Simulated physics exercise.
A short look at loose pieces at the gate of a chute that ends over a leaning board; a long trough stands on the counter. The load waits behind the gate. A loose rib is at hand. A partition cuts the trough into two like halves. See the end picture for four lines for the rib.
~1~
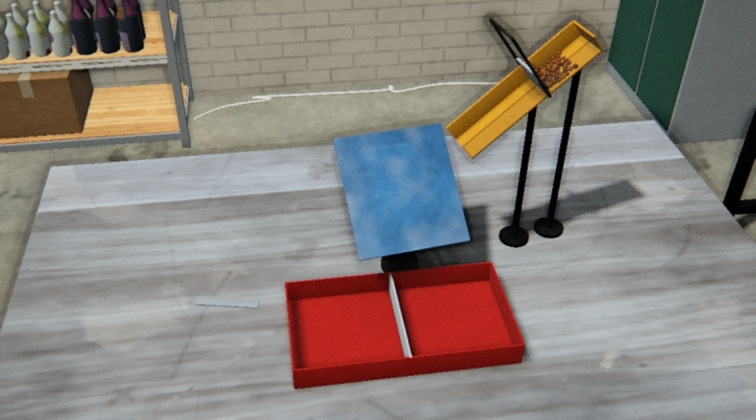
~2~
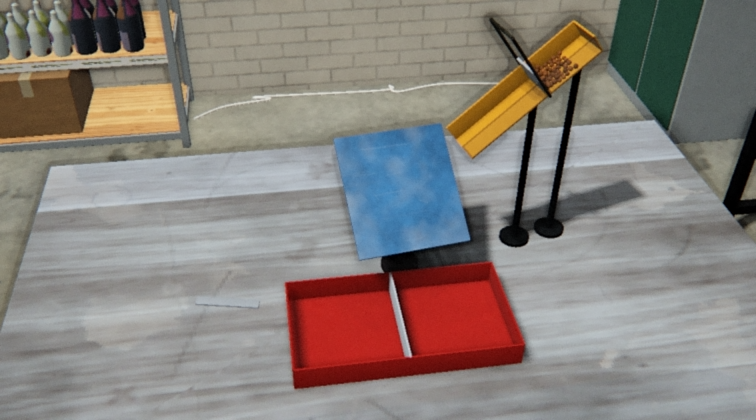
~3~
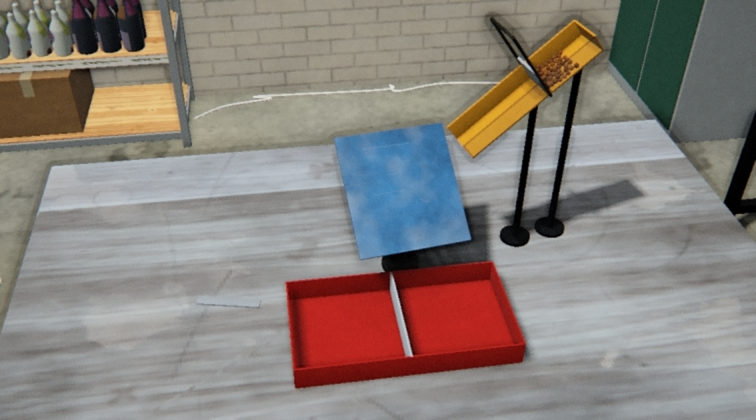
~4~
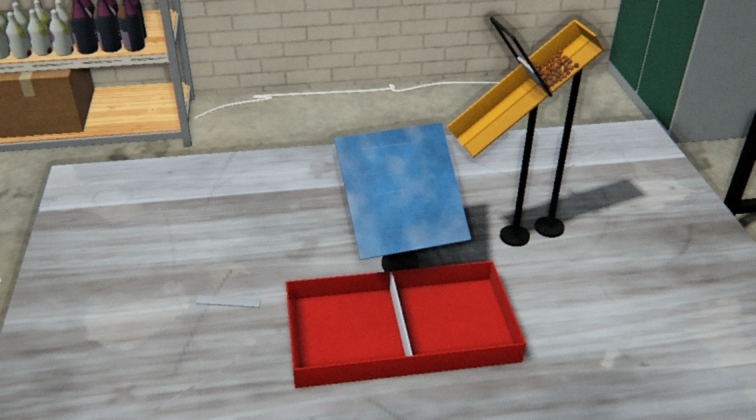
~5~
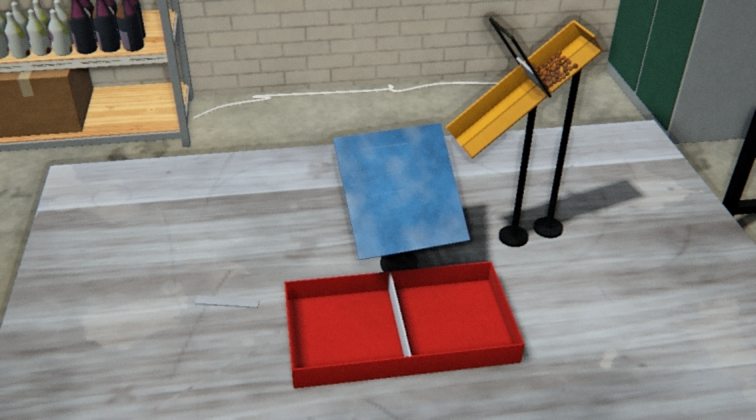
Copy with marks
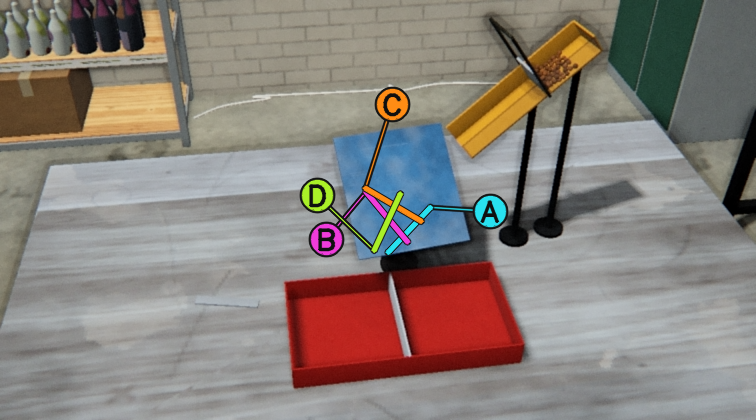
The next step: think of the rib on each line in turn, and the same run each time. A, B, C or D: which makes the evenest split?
The best line is D.
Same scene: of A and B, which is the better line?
It is A.
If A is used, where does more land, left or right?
The left half.
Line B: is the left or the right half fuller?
The right half.
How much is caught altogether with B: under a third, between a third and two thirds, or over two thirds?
It is over two thirds.
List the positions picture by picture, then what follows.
The first frame shows load behind the gate at (549, 75), cereal balls; lip of the chute at (464, 149), sloping fairly steeply.
The second frame shows middle of the board at (402, 189), tilted fairly steeply; middle of its low edge at (416, 250); of its high edge at (388, 131).
The third frame shows front corners of the trough at (294, 370) and (525, 344); front end of its middle wall at (412, 356); gate still shut at (528, 68).
The fourth frame shows middle of the load at (550, 74); lip at (465, 148).
The fifth frame shows middle of the load at (549, 75); lip at (464, 149).
On the marked copy, line A from (430, 207) to (388, 252); line B from (365, 191) to (407, 241); line C from (365, 188) to (421, 221); line D from (400, 193) to (374, 250).
If A is chosen, of what is caught, most in the left half, a small part in the right.
If B is chosen, of what is caught, none in the left half, all in the right.
If C is chosen, of what is caught, a small part in the left half, nearly all in the right.
If D is chosen, of what is caught, about half in the left half, about half in the right.
